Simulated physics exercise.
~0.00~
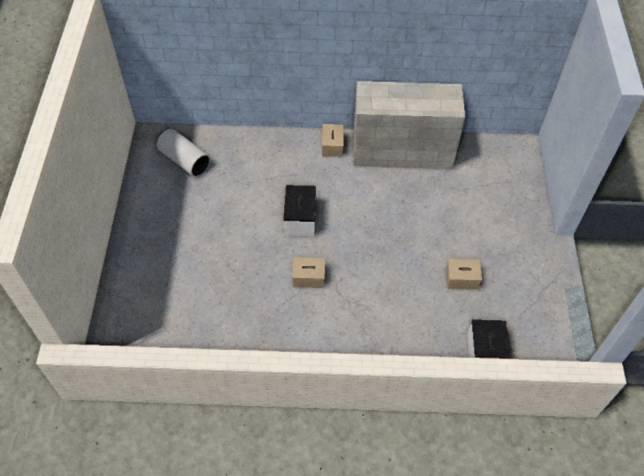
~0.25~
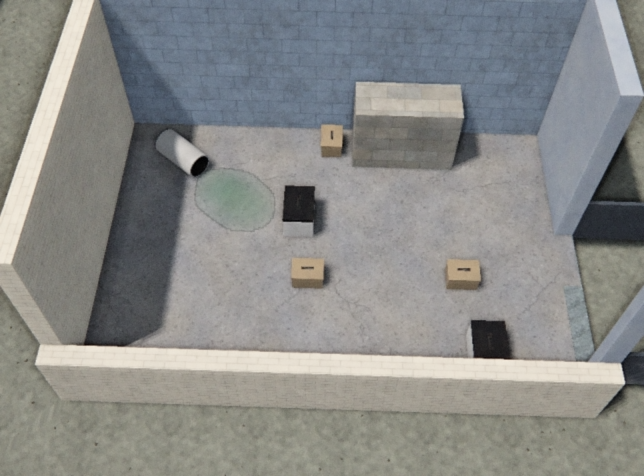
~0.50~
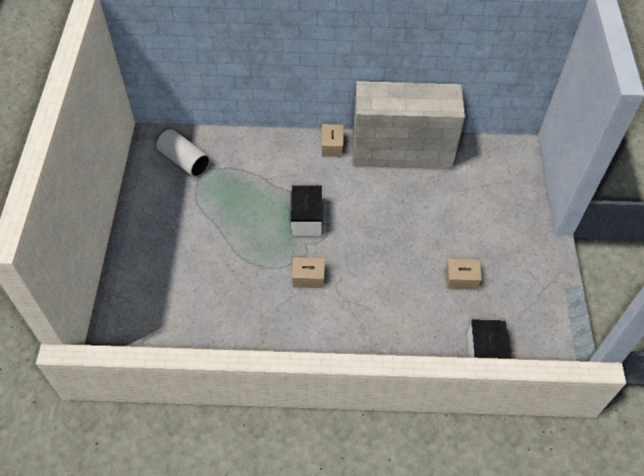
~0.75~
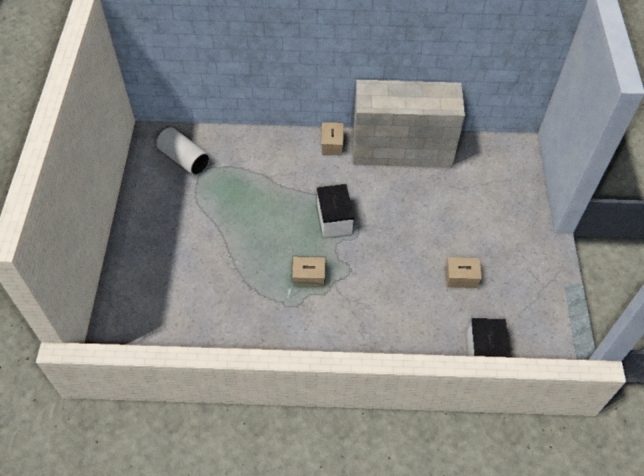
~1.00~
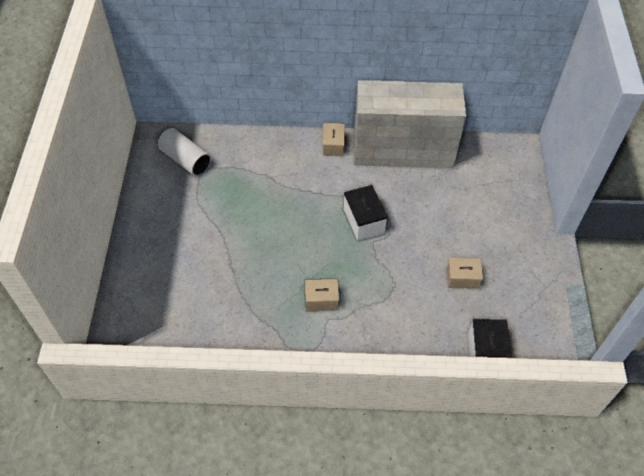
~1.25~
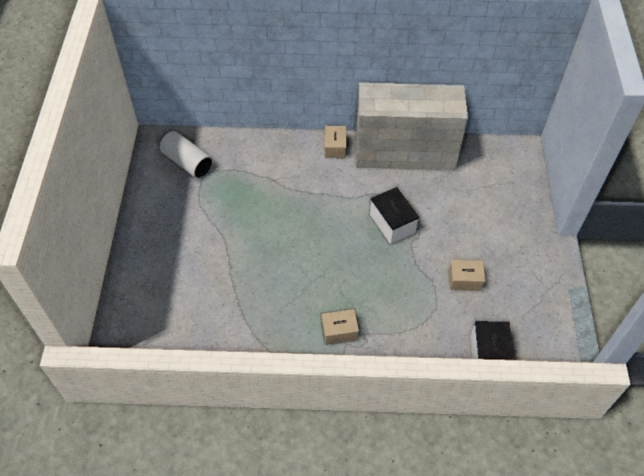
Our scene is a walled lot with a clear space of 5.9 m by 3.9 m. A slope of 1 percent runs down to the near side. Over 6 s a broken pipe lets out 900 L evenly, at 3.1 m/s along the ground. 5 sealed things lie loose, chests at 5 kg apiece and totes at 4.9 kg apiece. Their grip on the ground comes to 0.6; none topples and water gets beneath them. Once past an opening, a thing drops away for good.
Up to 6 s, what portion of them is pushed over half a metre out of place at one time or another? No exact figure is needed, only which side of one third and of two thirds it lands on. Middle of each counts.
My guess is a large share, two thirds and upward.
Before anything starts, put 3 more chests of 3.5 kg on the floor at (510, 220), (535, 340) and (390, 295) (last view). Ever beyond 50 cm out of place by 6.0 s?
Within, beyond, beyond.
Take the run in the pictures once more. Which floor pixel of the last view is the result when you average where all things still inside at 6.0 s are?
They're centred close to (449, 203).
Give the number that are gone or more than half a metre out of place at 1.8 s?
I count 2 of them.
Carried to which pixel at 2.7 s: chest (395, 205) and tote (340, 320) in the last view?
Somewhere about (449, 202) and (460, 340).
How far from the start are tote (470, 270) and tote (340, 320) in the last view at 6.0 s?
In order, washed out for the first and 350 cm for the second.
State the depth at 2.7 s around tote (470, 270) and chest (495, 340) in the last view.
I'd put it at 3 cm and 6 cm respectively.
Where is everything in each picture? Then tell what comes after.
In the first picture, a chest at (300, 202), on the bottom; a tote at (309, 268) rests on the ground; water covers 0.0 m2; 0 of 5 have shifted.
In the second picture, a chest at (299, 202) rests on the ground; a tote at (308, 268), on the bottom; water covers 0.8 m2; 0 of 5 have shifted.
In the third picture, a chest at (307, 202), on the bottom, 9 cm from its start; a tote at (308, 268), on the bottom; water covers 1.5 m2; 1 of 5 have shifted.
In the fourth picture, a chest at (335, 202) rests on the ground, 46 cm from its start; a tote at (309, 267), on the bottom; 2.7 m2 under water; 1 of 5 have shifted.
In the fifth picture, a chest at (366, 204), on the bottom, 84 cm from its start; a tote at (322, 290) rests on the ground, 37 cm from its start; 4.2 m2 under water; 2 of 5 have shifted.
In the sixth picture, a chest at (395, 207) rests on the ground, 119 cm from its start; a tote at (340, 322), on the bottom, 82 cm from its start; water covers 5.8 m2; 2 of 5 have shifted.
After 1.8 s 2 of 5 are over 50 cm from their spots; 1 afloat.
After 2.7 s 4 of 5 are over 50 cm from their spots; 0 afloat.
After 4.2 s 4 of 5 are over 50 cm from their spots; 2 afloat.
After 6.0 s 4 of 5 are over 50 cm from their spots, and 4 have been at some point; 0 afloat.
